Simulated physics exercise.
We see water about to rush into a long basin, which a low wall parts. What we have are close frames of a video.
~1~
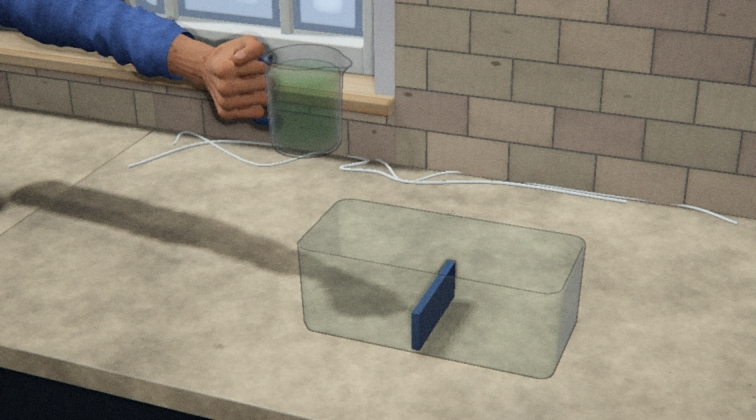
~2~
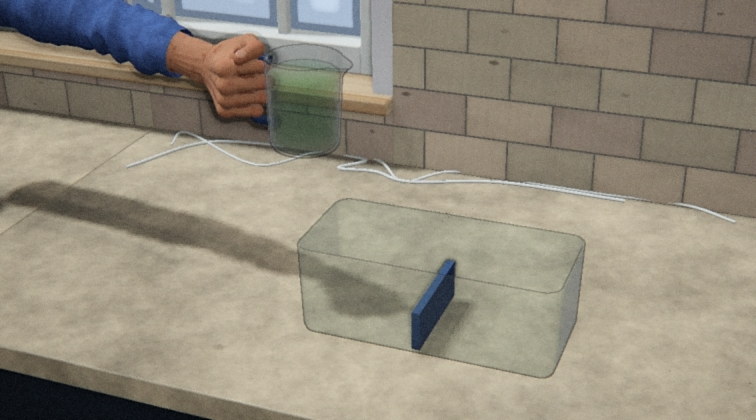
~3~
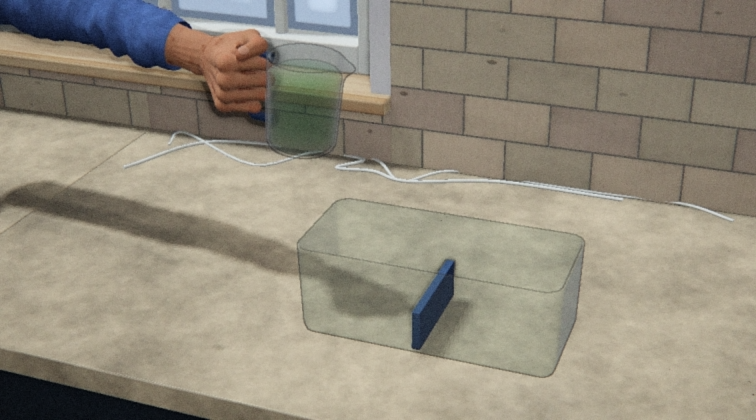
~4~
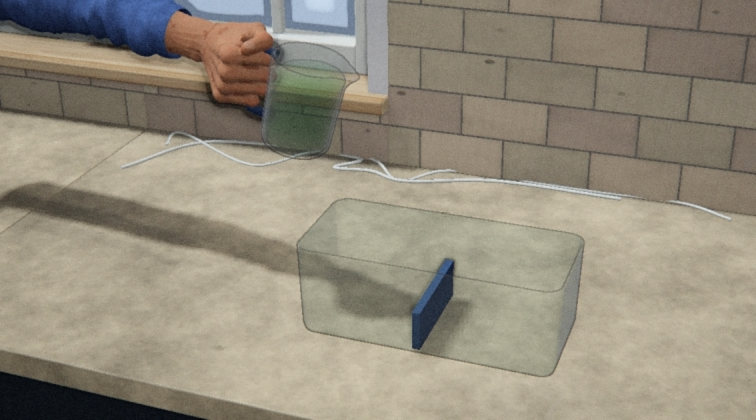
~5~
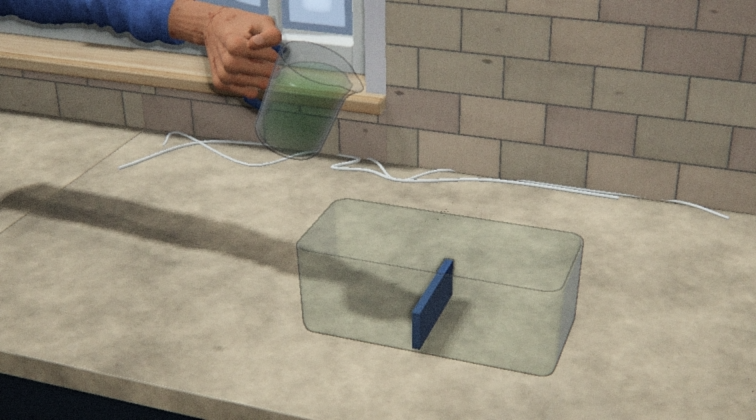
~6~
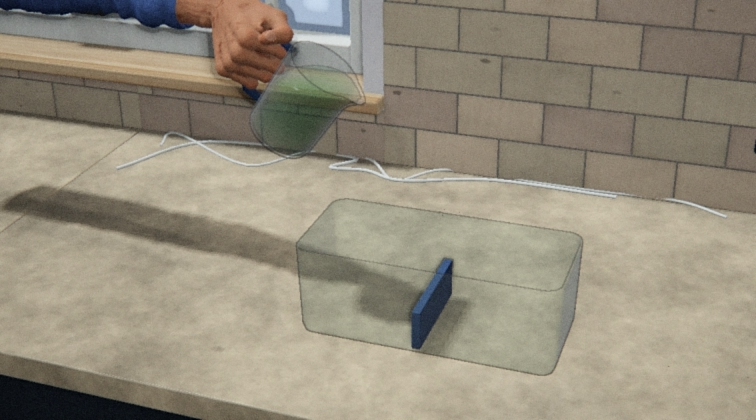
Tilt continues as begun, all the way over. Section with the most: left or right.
Favours the left.
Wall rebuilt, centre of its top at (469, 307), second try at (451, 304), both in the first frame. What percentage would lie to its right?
Try 1: Some 15 %; try 2: 10 %.
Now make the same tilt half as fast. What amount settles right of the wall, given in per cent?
I'd say close to 5 per cent.
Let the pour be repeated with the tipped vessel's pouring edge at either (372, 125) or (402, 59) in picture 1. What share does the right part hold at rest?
In turn 5 % and 90 %.
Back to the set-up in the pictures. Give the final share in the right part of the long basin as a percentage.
Around 5 %.
A moment on, the tilt is 98° and 57 per cent is still to pour, 11 is left of the wall and 0 right of it.
Next, the tilt is 103° and 18 per cent is still to pour, 59 is left of the wall and 0 right of it.
Then the tilt is 103° and 4 per cent is still to pour, 80 is left of the wall and 2 right of it.
Later the tilt is 103° and 1 per cent is still to pour, 89 is left of the wall and 3 right of it.
In the end 90 per cent lies left of the wall, 4 right of it and 6 outside.
